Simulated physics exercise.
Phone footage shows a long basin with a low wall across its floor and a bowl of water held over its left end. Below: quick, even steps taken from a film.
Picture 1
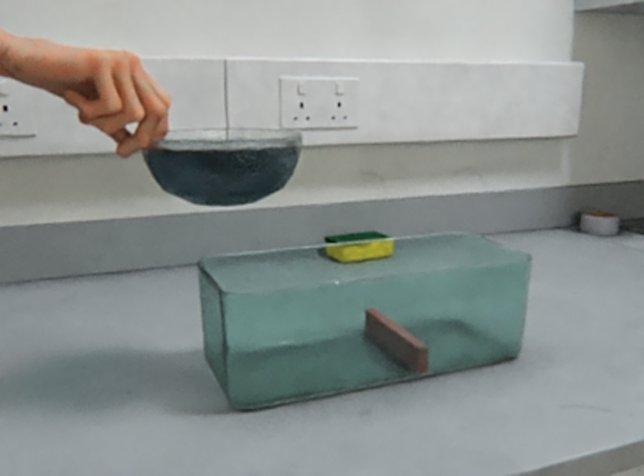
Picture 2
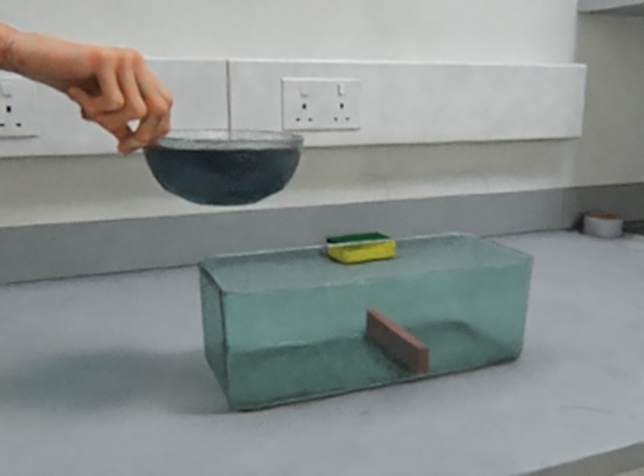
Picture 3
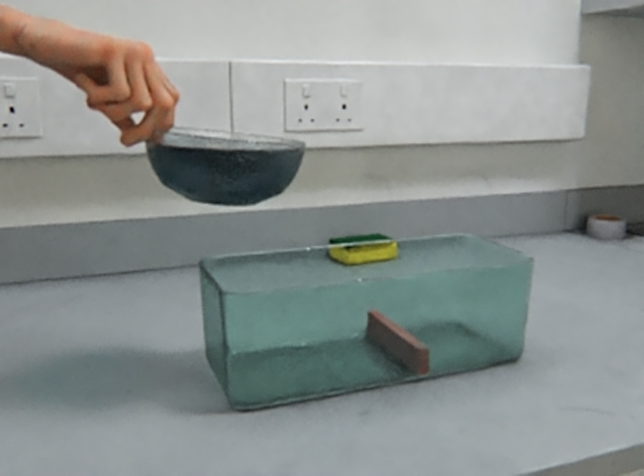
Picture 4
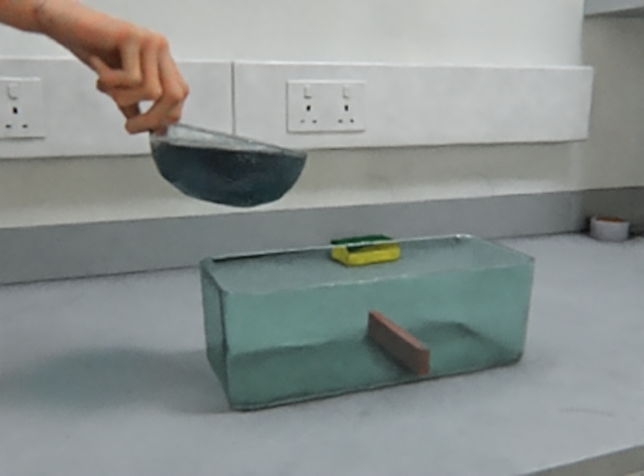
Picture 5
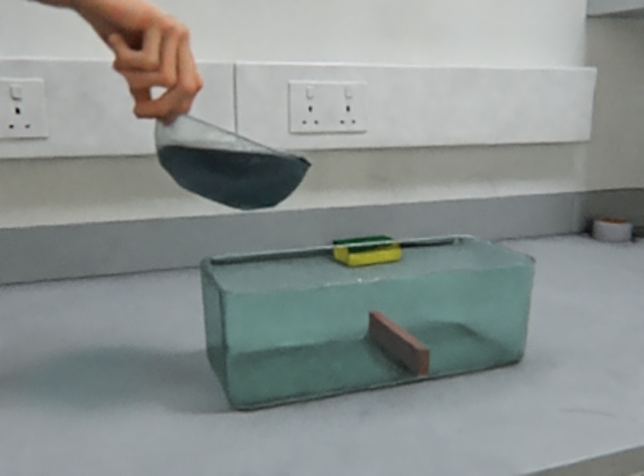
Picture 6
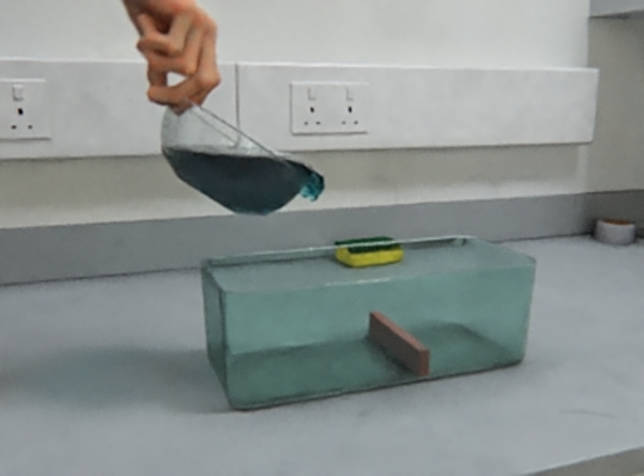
A hand tilts a glass bowl of dark water further and further to the right above a long clear basin with a low wall and a yellow-and-green sponge, until water begins to pour over the bowl's right rim.
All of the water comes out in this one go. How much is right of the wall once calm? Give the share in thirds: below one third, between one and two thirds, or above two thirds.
The share is below one third.
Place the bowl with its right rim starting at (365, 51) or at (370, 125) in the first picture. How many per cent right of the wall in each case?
It comes out at around 60 percent and then around 60 percent.
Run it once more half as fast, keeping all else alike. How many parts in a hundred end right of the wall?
It comes to some 15 in a hundred.
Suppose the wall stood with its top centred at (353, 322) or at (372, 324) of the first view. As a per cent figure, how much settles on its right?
It would come to roughly 30 per cent the first time and roughly 15 per cent the second.
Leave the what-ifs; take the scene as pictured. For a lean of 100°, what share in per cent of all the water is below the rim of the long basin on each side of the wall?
Left part: Around 80 %. Right part: Around 0 %.
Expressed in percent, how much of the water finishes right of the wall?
I'd say near 25 in a hundred.
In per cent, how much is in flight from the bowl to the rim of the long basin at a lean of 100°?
Something like 15 per cent of it.
A moment on, the bowl is tipped right over and 5 per cent is still to pour, 81 is left of the wall and 1 right of it.
Next, the bowl is tipped right over and 0 per cent is still to pour, 73 is left of the wall and 24 right of it.
Then the bowl is tipped right over and 0 per cent is still to pour, 72 is left of the wall and 26 right of it.
Later the bowl is tipped right over and 0 per cent is still to pour, 72 is left of the wall and 26 right of it.
In the end 72 per cent lies left of the wall, 26 right of it and 2 outside.
